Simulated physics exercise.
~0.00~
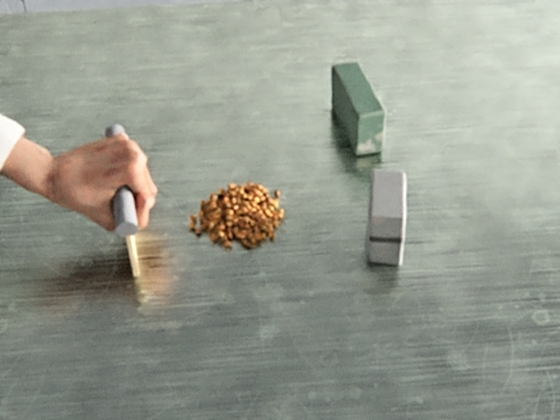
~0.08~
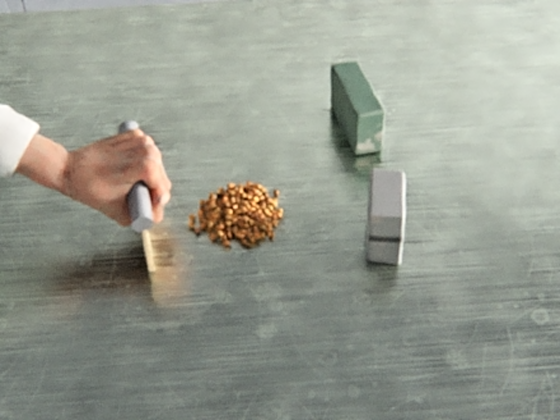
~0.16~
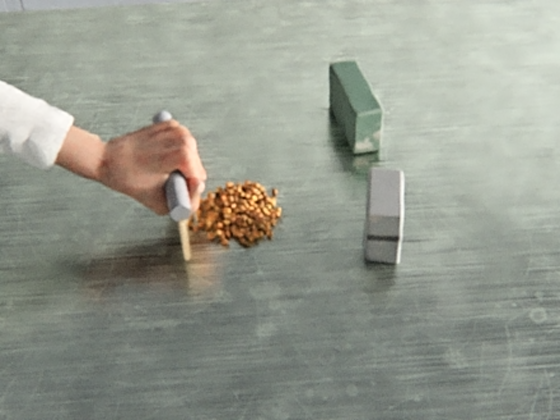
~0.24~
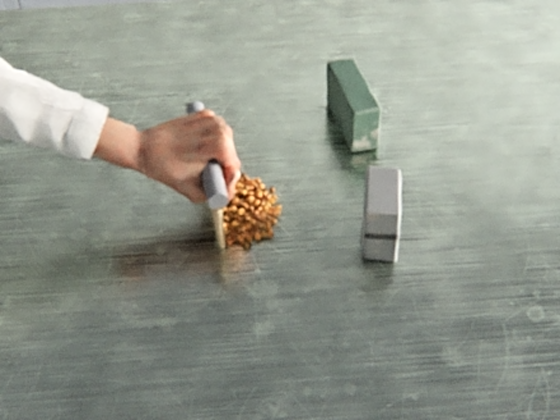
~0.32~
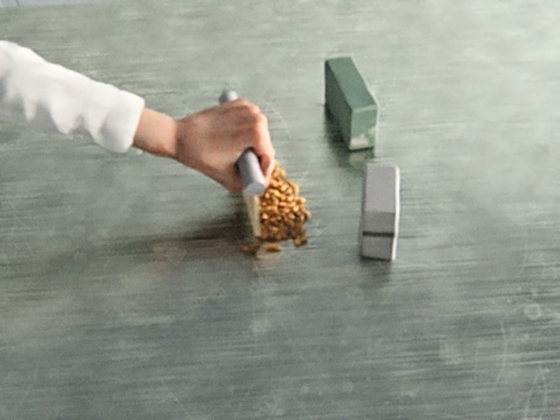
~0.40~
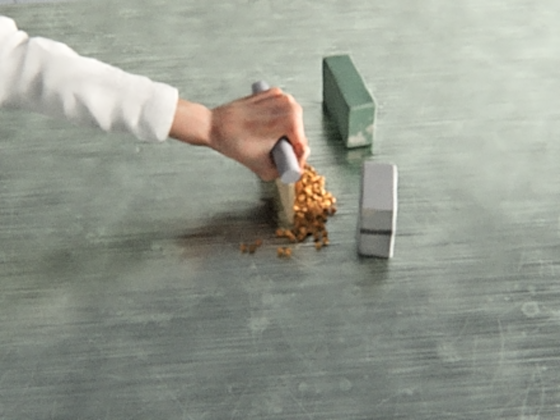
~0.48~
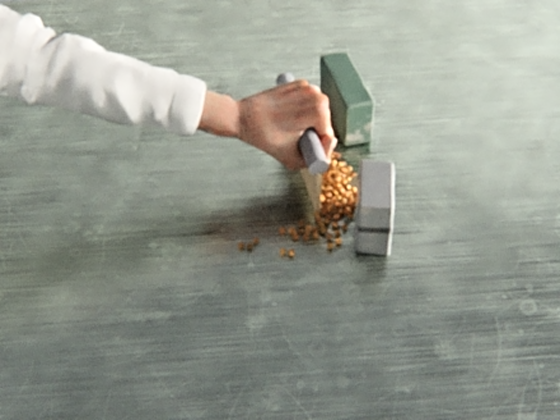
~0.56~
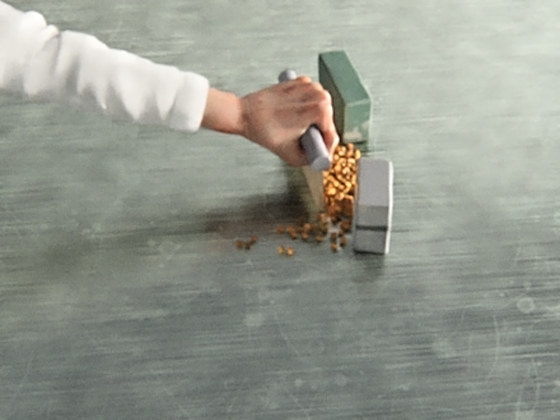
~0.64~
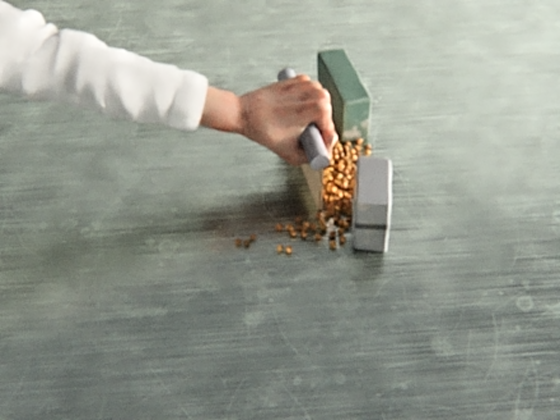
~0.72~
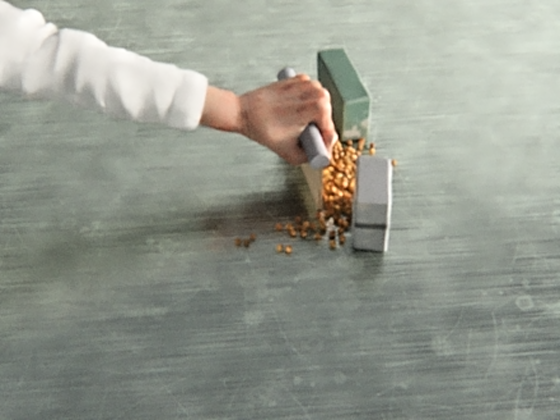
At the start, a hand in a white sleeve holds a scraper with a grey handle to the left of a small heap of golden-brown pieces on a streaked grey-green surface. To the right stand two blocks, a green one farther back and a grey one nearer, with a gap between them. The hand slides the scraper right until it meets the heap and pushes it along, leaving a few pieces behind. The heap bunches up against the blocks, and the scraper stops. A small share of pieces works into the gap, while most stay held before the blocks.
